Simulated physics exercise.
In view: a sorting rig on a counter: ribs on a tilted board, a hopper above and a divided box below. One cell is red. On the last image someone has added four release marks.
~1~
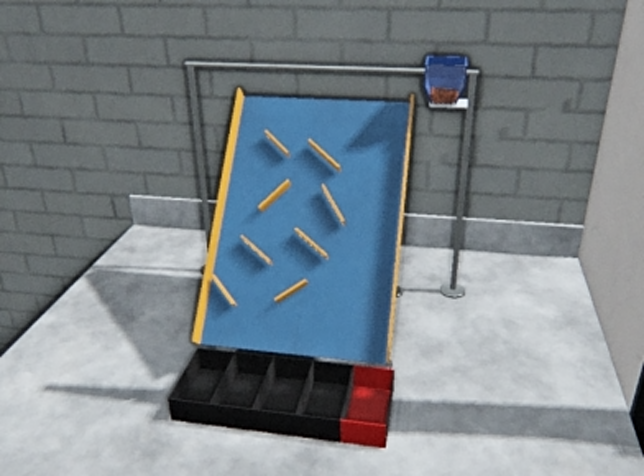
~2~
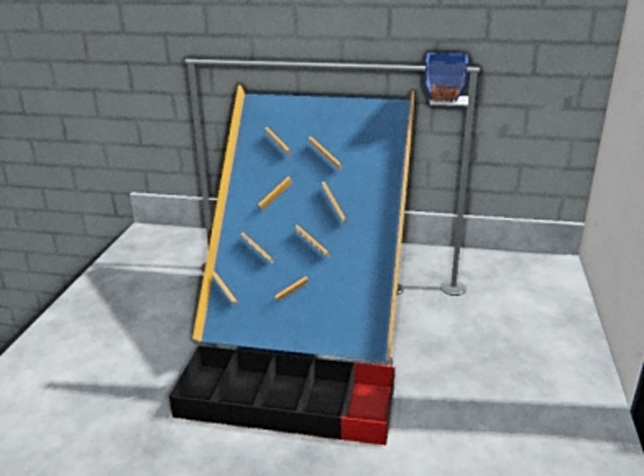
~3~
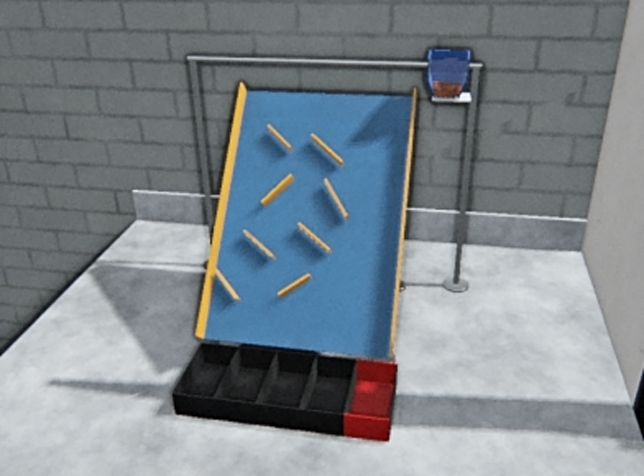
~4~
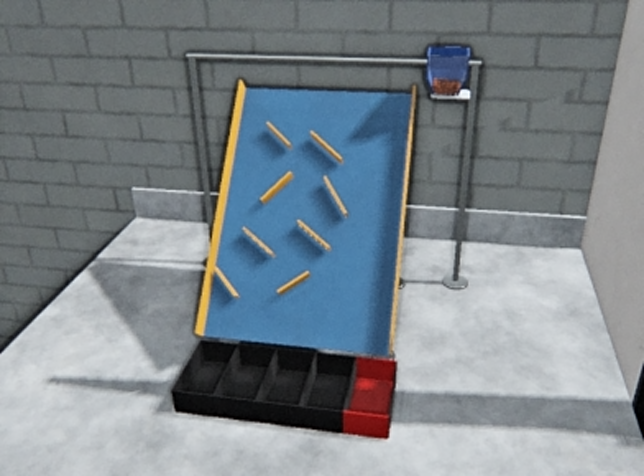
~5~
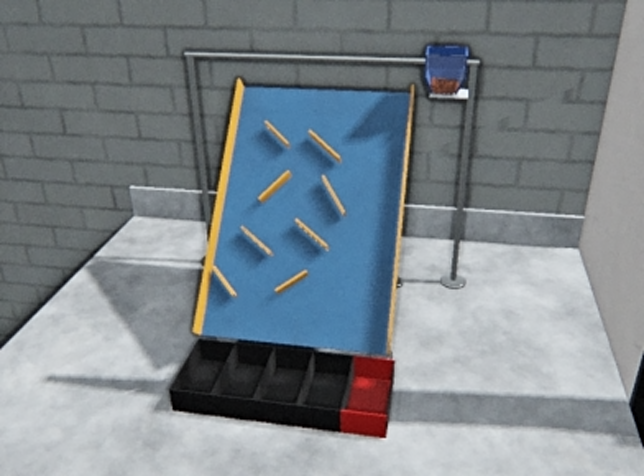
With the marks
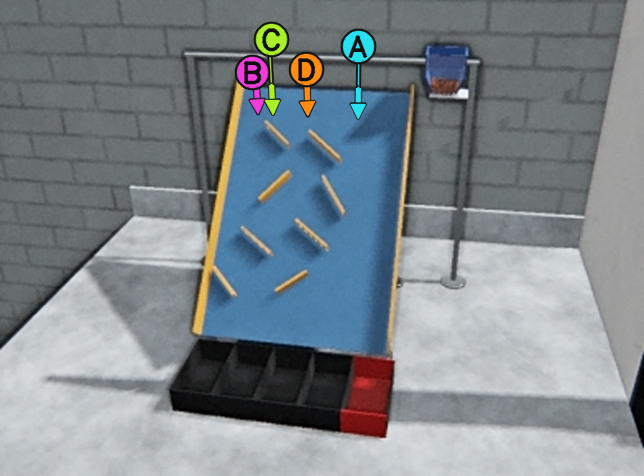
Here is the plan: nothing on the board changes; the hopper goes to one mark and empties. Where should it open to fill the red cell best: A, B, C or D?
Best: A.
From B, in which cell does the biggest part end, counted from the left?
It is the second one.
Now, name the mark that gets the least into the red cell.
It is B.
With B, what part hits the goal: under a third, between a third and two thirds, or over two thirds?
Mark B gives under a third.
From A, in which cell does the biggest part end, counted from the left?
The fifth.
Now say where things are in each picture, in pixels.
In the first picture, hopper at (444, 97), clay pellets, door shut.
In the second picture, ribs (266, 128) to (288, 150), (310, 137) to (340, 164), (259, 205) to (289, 178).
In the third picture, ribs (325, 179) to (346, 216), (244, 230) to (272, 256), (298, 223) to (329, 250).
In the fourth picture, ribs (214, 267) to (235, 296), (277, 292) to (308, 272).
In the fifth picture, red cell at (363, 423), number 5 of 5 from the left.
On the marked copy, mark A meets the board at (358, 113); mark B meets the board at (257, 108); mark C meets the board at (272, 109); mark D meets the board at (307, 110).
For mark A, about two thirds in the red cell, about a quarter in other cells, a small part outside the box.
For mark B, a small part in the red cell, nearly all in other cells, a stray few held on the board.
For mark C, about a third in the red cell, about half in other cells, a small part held on the board.
For mark D, about half in the red cell, about a third in other cells.
